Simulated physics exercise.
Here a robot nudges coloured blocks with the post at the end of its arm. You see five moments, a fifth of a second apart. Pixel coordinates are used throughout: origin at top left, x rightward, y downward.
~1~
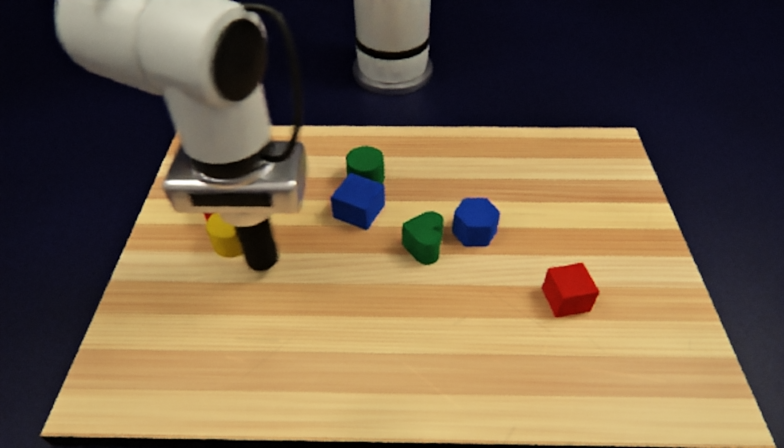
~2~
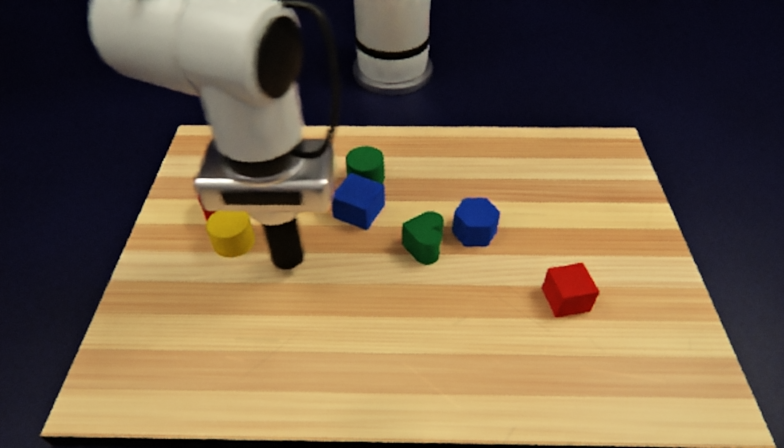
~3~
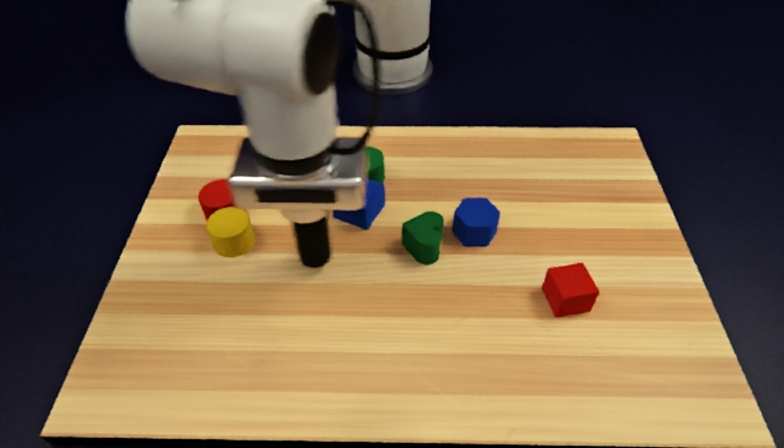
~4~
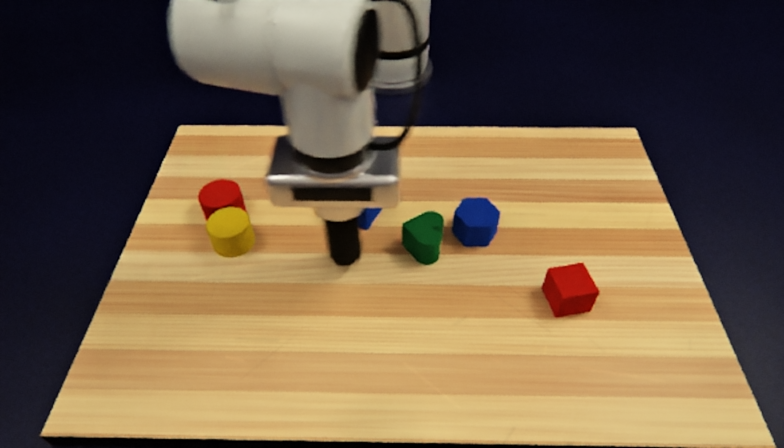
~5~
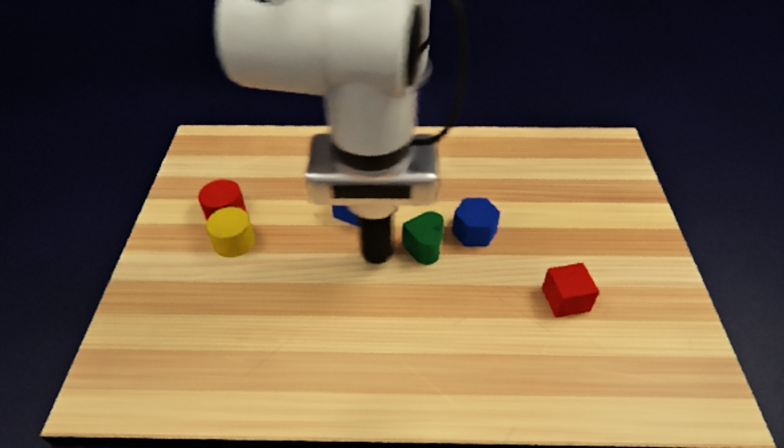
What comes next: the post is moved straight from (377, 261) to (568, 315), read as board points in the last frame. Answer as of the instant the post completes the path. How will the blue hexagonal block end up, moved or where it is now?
That block stays.
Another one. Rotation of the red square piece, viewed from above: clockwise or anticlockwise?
It makes a counterclockwise turn.
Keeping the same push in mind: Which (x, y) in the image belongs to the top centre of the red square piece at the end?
Top centre: (603, 278).
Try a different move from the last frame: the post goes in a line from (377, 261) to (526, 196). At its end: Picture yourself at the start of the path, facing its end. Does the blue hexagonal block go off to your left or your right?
Shifts right.
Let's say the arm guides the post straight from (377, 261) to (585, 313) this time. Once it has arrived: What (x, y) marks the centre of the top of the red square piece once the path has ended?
I'd guess (628, 285).
The first path, step by step. One third of the way, post at (438, 271); green heart at (430, 226), turned 15° anticlockwise.
Two thirds of the way, post at (504, 289); green heart at (430, 226), turned 15° anticlockwise.
At the end, post at (571, 307); green heart at (430, 226), turned 15° anticlockwise; blue hexagonal block not moved; red square piece at (603, 278), turned 35° anticlockwise.
